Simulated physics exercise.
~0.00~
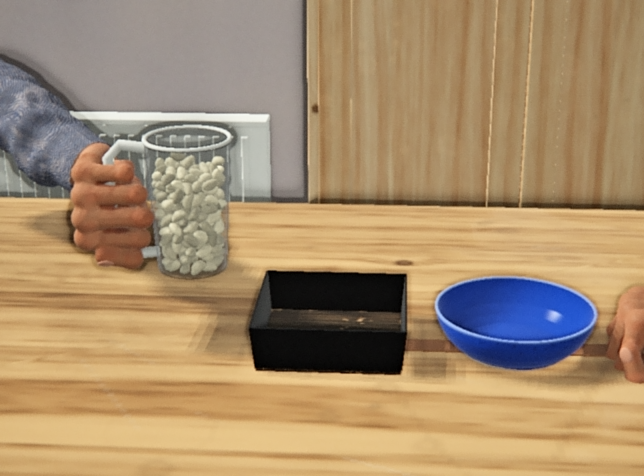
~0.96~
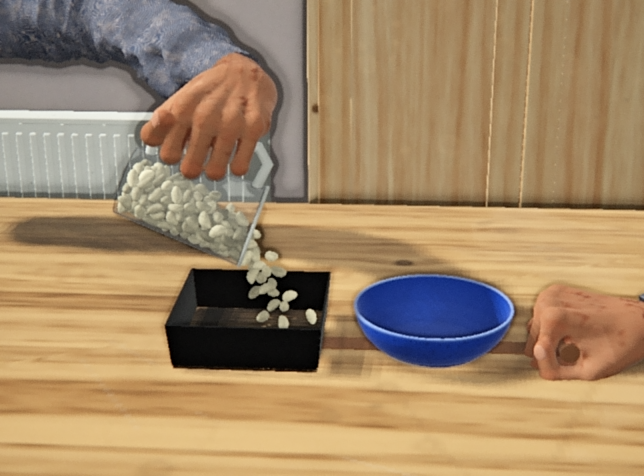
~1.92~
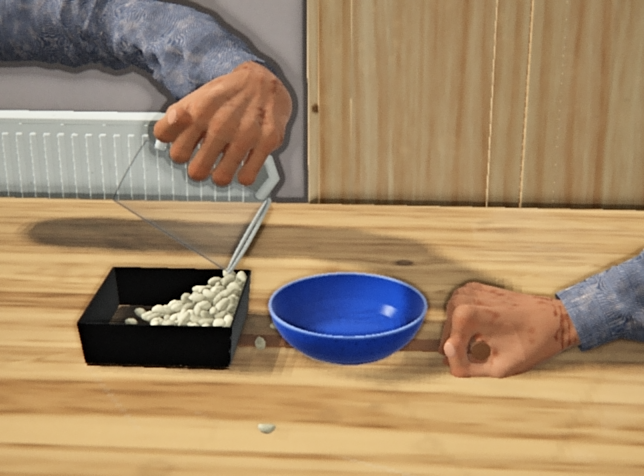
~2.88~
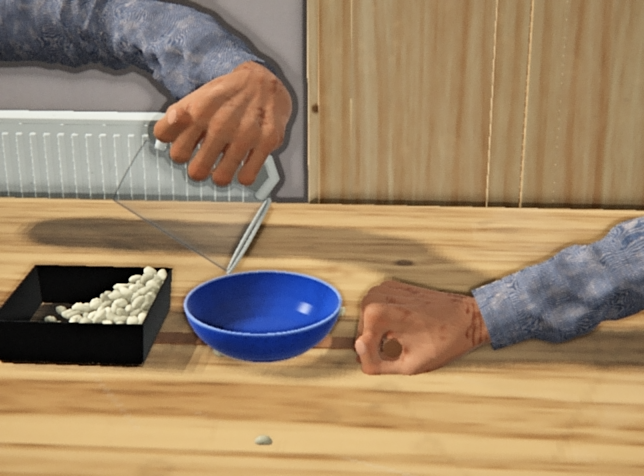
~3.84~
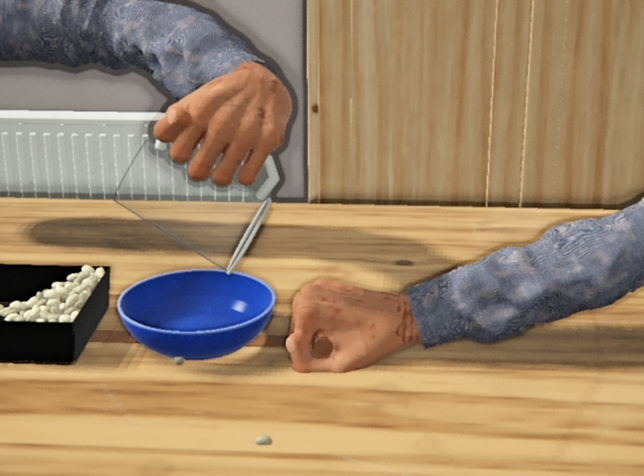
A hand tipped a clear cup of white beans over a black tin while another hand drew the tin and a blue bowl leftward, and the beans ended up heaped in the tin, with a couple stray on the table and the bowl empty.
